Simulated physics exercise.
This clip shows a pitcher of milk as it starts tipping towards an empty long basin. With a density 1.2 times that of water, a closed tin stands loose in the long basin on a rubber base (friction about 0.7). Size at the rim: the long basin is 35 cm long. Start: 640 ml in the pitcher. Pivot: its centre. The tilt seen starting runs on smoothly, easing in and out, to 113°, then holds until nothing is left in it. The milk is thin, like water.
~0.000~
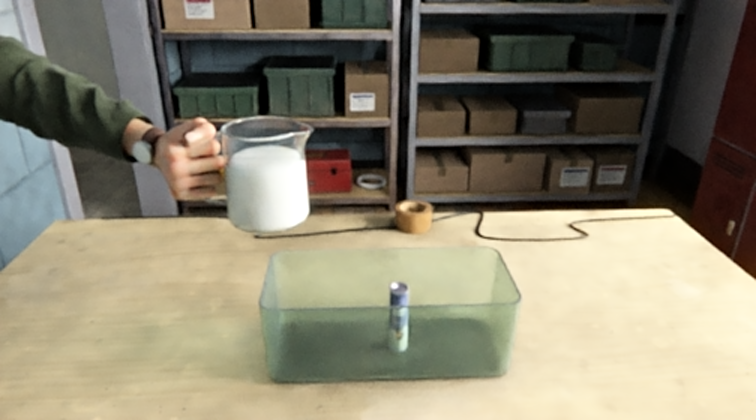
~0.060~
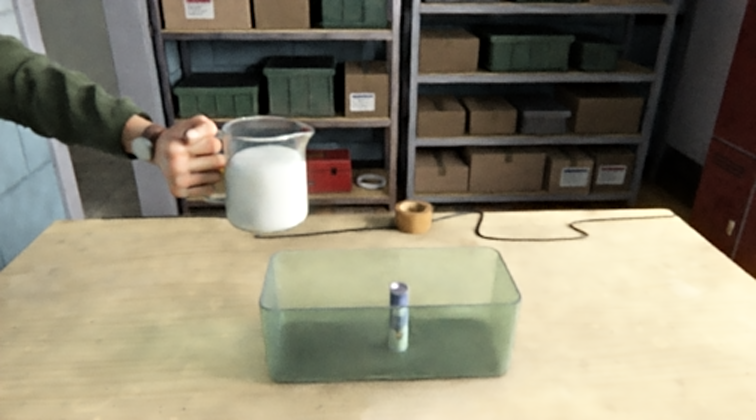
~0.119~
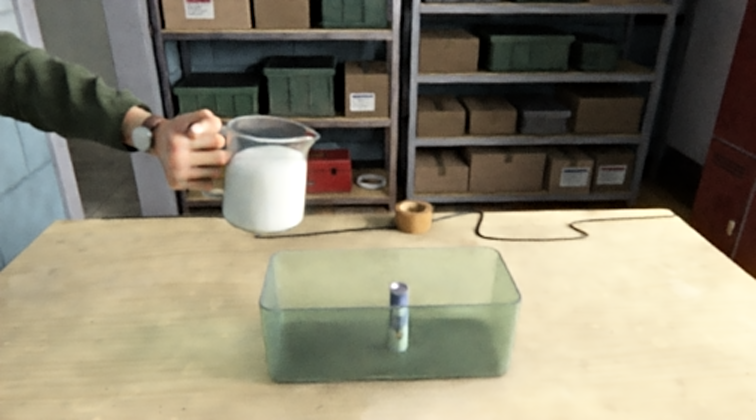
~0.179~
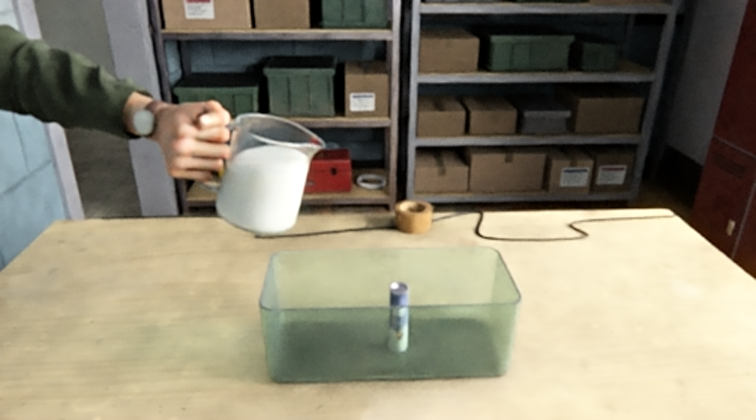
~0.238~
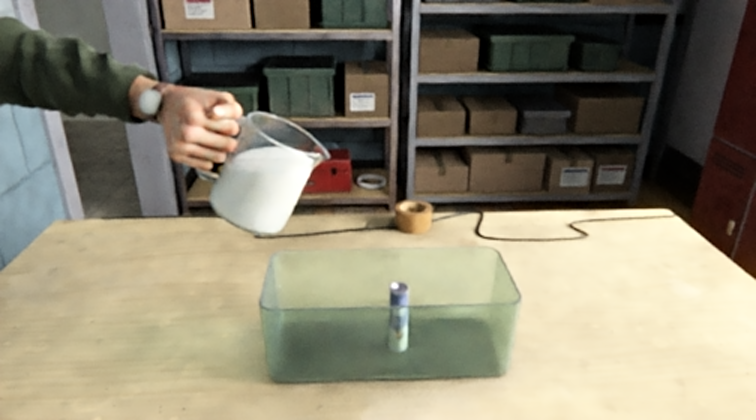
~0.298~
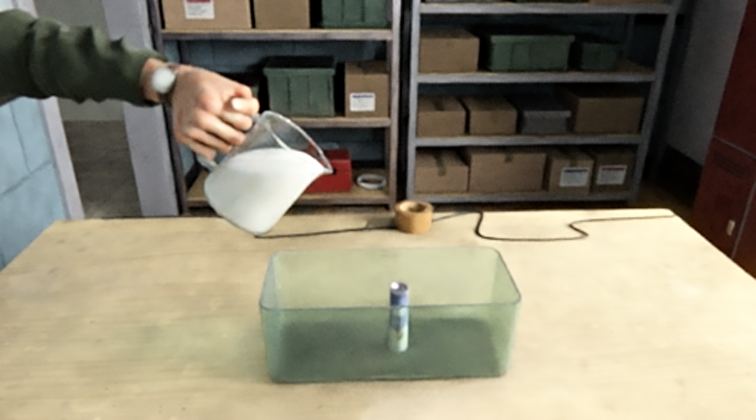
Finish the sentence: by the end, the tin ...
By the end, the tin is still upright.
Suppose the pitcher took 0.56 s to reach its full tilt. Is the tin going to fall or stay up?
Then it holds its balance.
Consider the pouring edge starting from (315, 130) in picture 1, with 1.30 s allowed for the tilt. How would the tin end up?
After that, the tin overturns.
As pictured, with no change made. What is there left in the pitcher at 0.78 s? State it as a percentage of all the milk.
Share remaining: Approx. 14 %.
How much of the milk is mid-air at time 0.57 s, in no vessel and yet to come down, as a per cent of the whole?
Share: Roughly 28 per cent.
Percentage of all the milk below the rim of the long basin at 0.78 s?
Around 70 per cent of the whole.
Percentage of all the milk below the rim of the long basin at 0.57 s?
Some 10 per cent.
By 0.57 s the tilt is 102° and 61 per cent is still to pour; the tin stands where it began.
By 0.78 s the tilt is 113° and 14 per cent is still to pour; the tin stands 1 cm from where it began.
By 0.99 s the tilt is 113° and 1 per cent is still to pour; the tin stands 1 cm from where it began.
By 1.22 s the tilt is 113° and 0 per cent is still to pour; the tin stands 1 cm from where it began.
At rest the tin stands 1 cm from where it began.
